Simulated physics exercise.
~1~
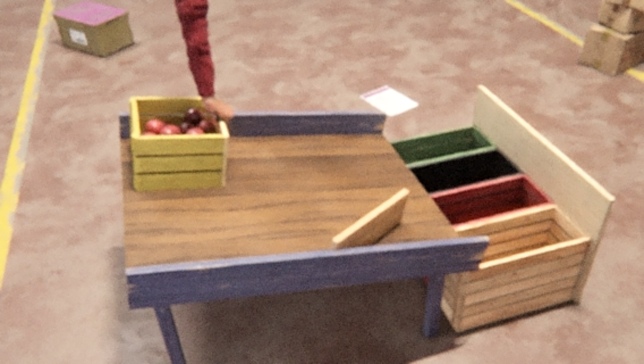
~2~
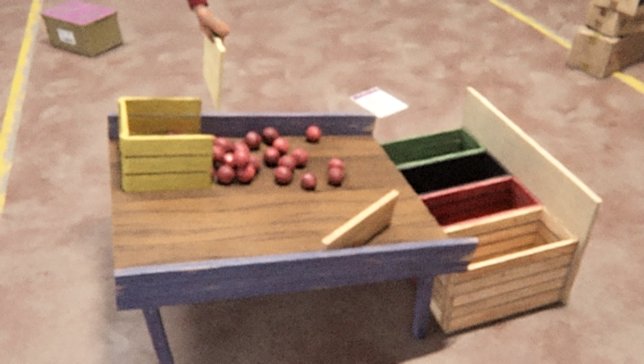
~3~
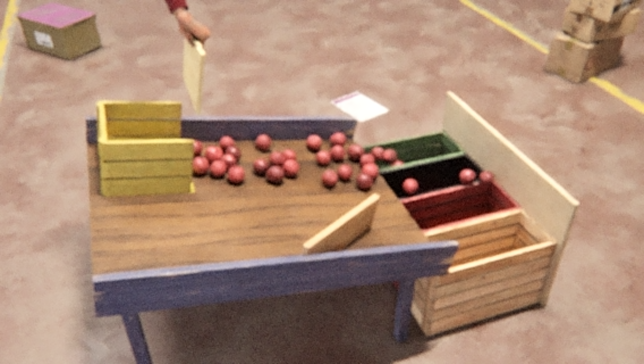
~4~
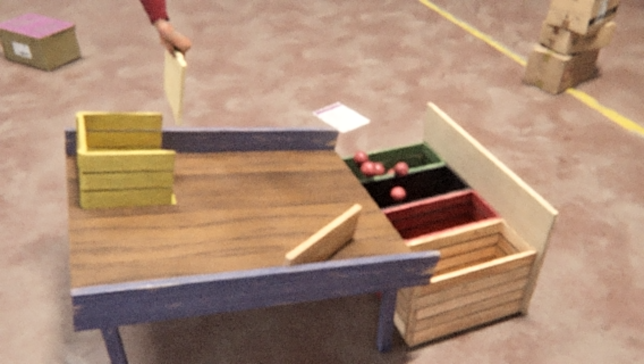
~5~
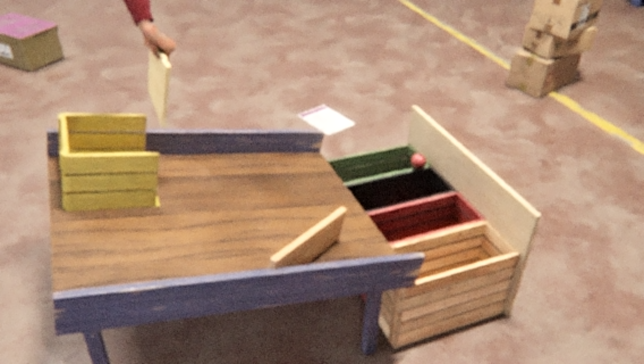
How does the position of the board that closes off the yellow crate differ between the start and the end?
At the start the board is in place as the right side of the yellow crate, holding the apples in. At the end it is held up in the hand, clear of the crate and past the far edge of the table.
